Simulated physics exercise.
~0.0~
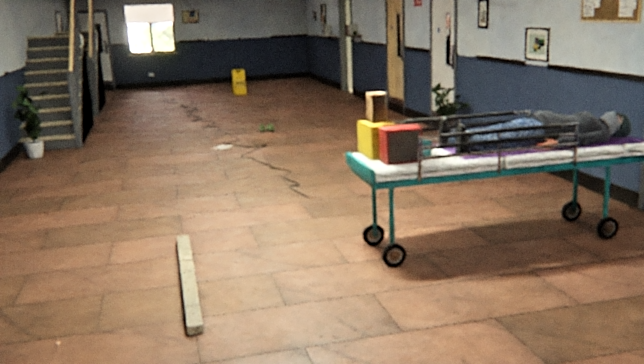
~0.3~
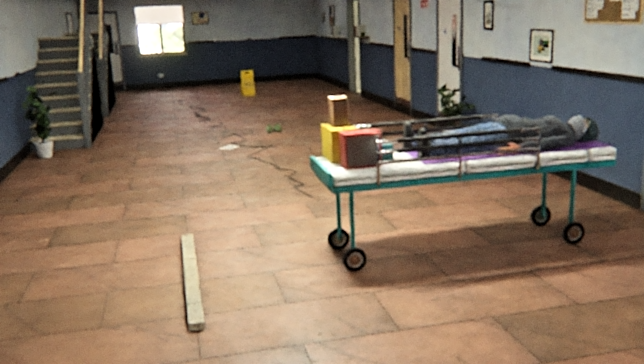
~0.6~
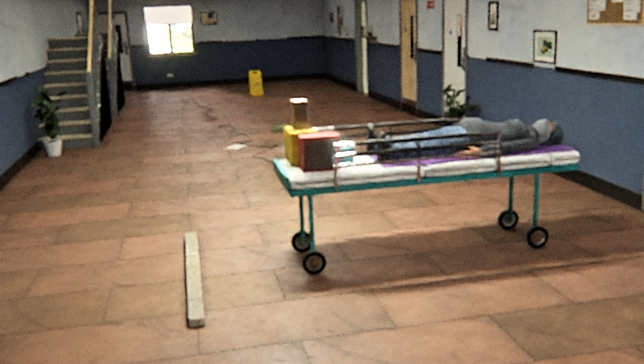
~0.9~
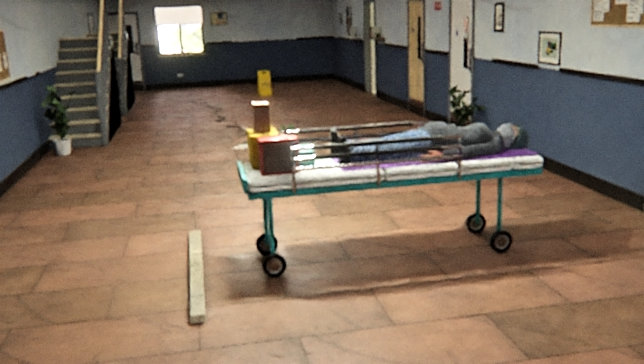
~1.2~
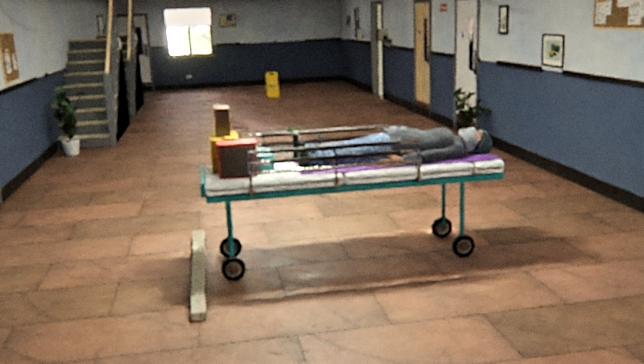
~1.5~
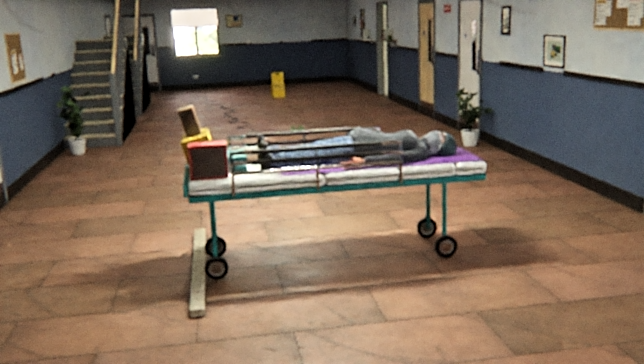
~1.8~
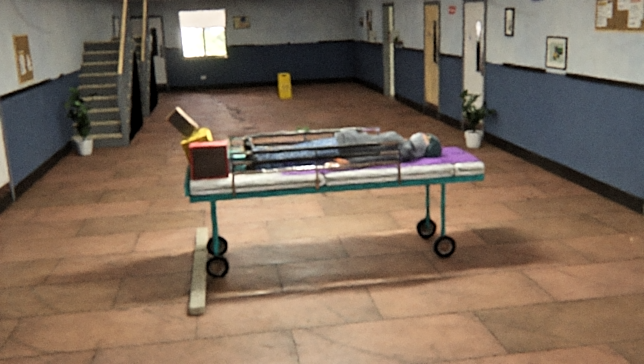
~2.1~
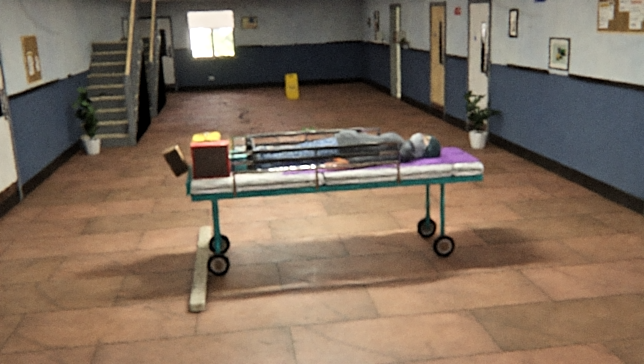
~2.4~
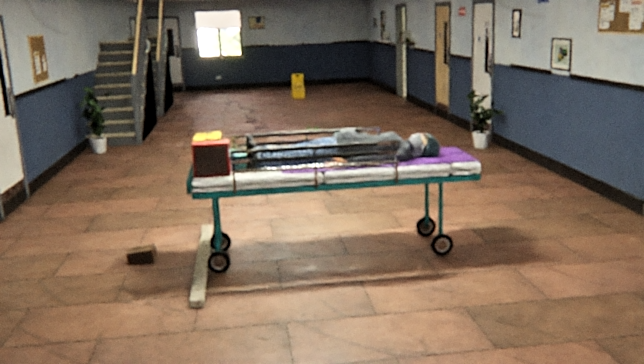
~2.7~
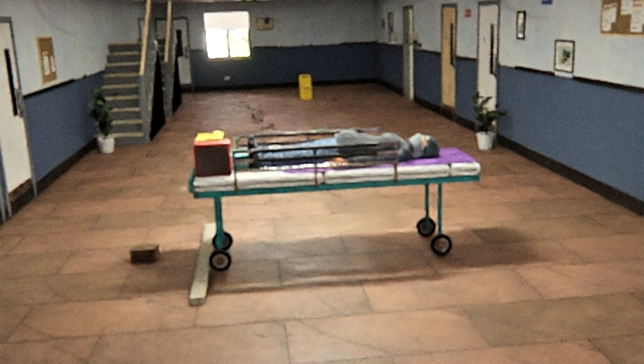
In a tiled hallway with blue and white walls, a wheeled trolley carrying a person lying flat rolls left and stops at a low strip; a brown block tips off the foot end onto the floor, while the red and yellow boxes stay aboard.
